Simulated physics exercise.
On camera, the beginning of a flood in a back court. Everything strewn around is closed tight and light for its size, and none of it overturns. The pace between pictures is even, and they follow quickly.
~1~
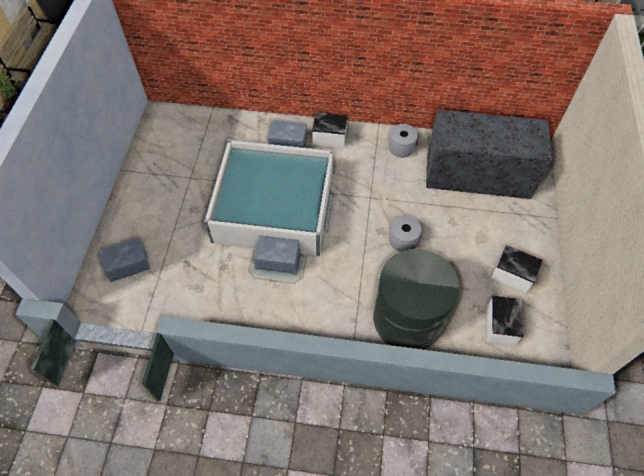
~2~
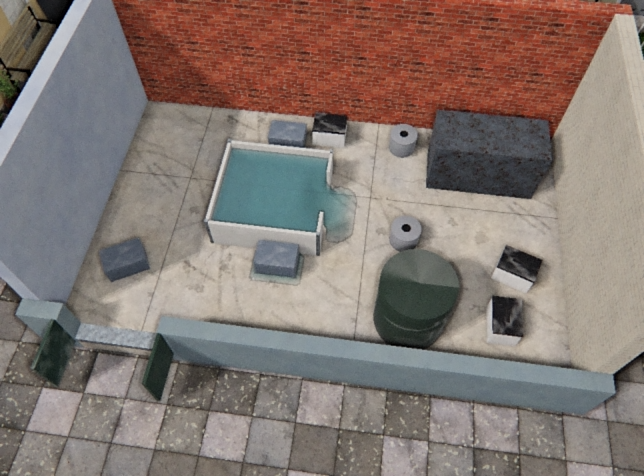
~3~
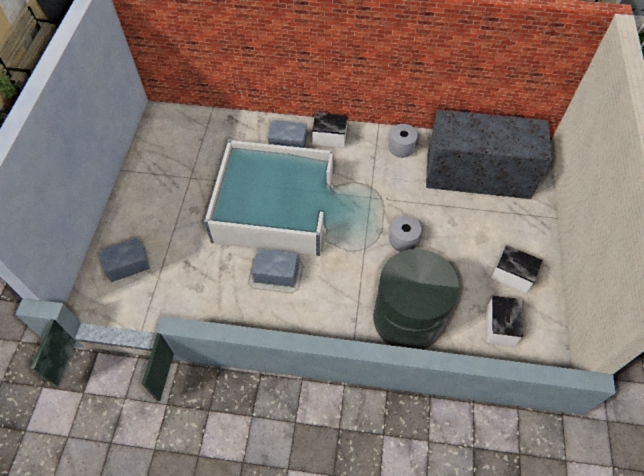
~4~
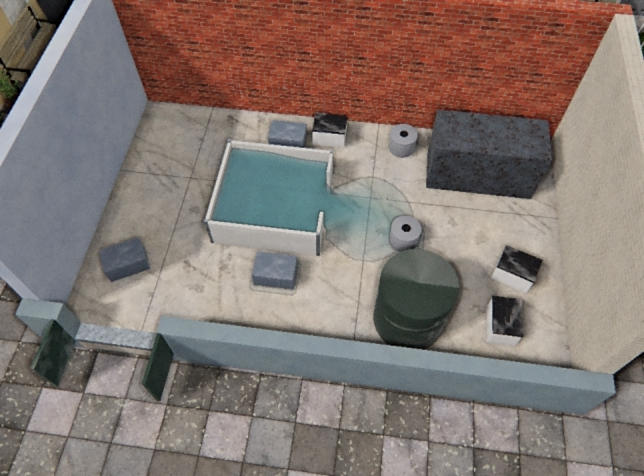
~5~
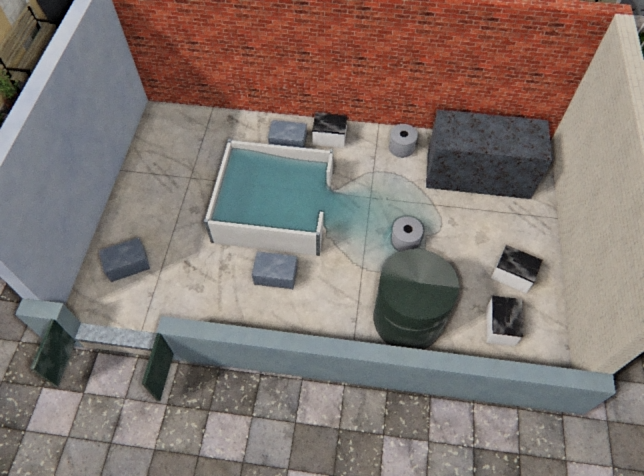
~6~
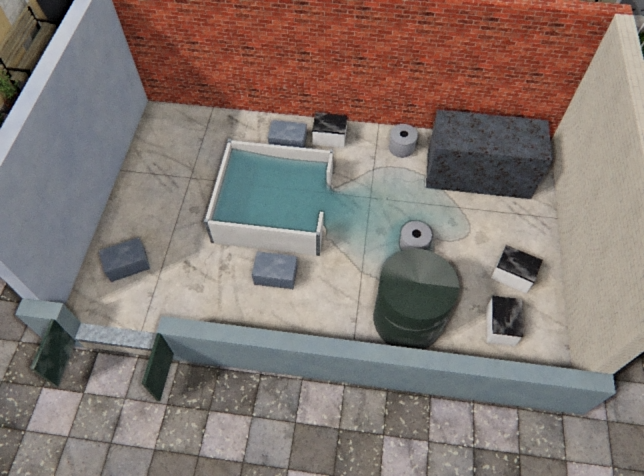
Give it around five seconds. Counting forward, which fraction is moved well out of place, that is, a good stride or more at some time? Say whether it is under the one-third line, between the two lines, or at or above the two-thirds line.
It is between the two lines.
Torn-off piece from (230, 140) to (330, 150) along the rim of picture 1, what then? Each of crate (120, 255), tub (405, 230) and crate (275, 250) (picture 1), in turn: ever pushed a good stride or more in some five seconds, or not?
Well, in order they come out as under that mark, under that mark and under that mark.
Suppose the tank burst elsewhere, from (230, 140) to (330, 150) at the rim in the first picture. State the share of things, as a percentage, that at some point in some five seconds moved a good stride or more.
50 percent, give or take.
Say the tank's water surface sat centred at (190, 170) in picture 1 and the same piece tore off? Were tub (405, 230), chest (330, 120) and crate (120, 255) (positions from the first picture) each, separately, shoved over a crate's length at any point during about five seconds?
In order: Went well off, remained close by, remained close by.
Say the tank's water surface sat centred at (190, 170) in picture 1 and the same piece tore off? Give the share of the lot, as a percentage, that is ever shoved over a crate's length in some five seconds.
It works out near 40 %.
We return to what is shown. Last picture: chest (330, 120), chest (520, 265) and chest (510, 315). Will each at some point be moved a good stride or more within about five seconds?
One by one: Remained nearby; cleared the mark; cleared the mark.
A moment on, 1 of 8 are well off their spots; 0 afloat.
Next, 1 of 8 are well off their spots; 1 afloat.
Later, 3 of 8 are well off their spots; 2 afloat.
In the end, 3 of 8 are well off their spots, and 3 have been at some point; 3 afloat.
